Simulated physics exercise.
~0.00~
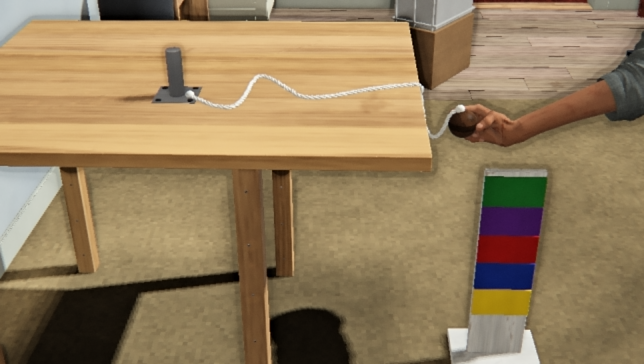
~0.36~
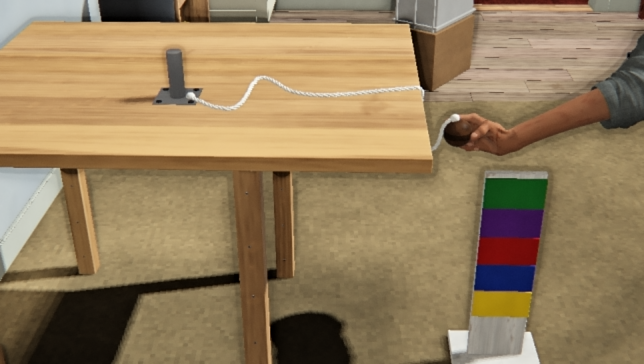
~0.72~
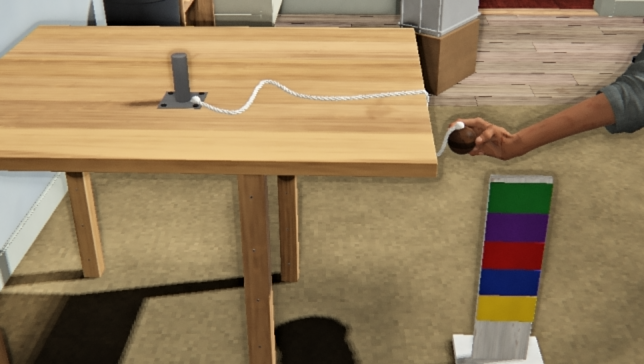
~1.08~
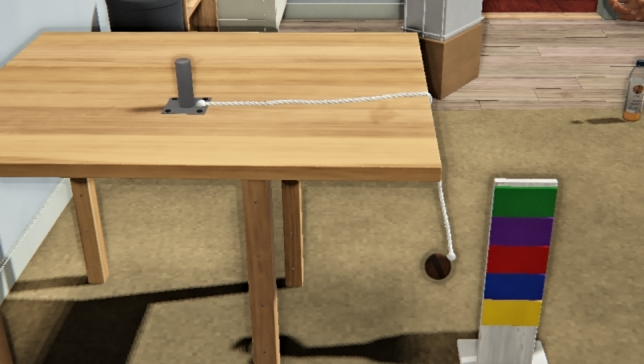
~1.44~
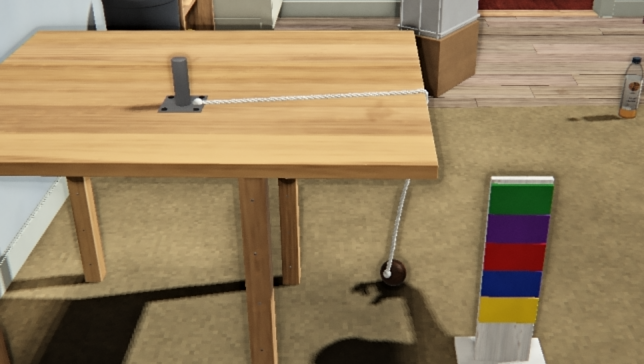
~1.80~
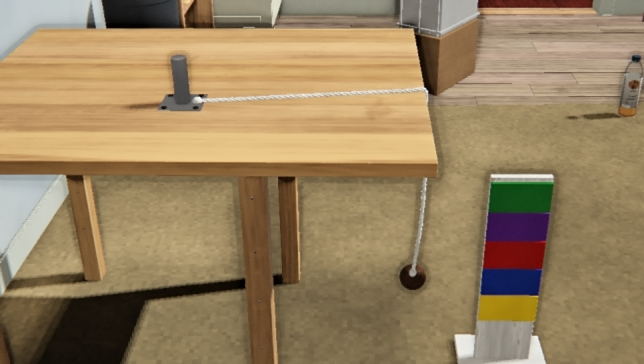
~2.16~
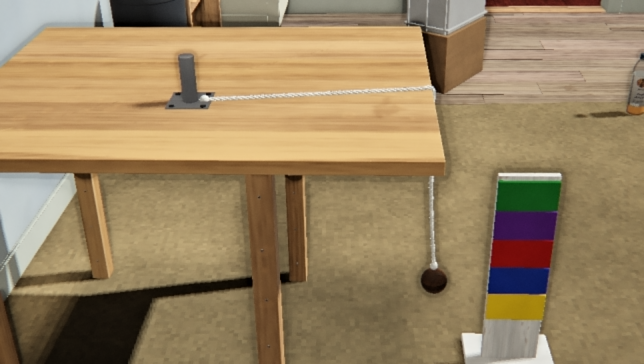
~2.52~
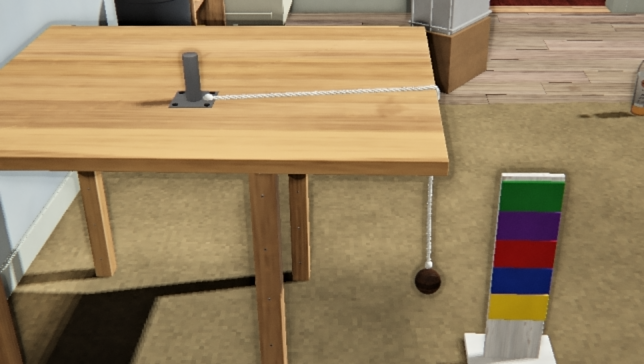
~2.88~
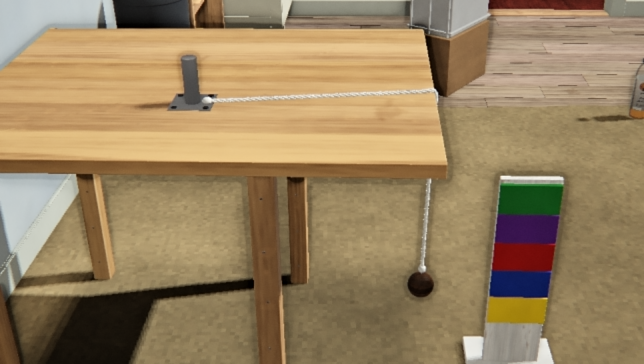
A brown ball, tied by a white cord to a grey post on a wooden table, is held by a hand just beyond the table's right edge, seen from slightly above by a gently swaying camera. Below and to the right stands a scale with green, purple, red, blue and yellow bands from top to bottom. The hand lets go and withdraws, and the ball drops until the cord pulls straight over the edge. It swings left beneath the table, then back right. Finally it hangs, drifting slightly left, level with the blue band.
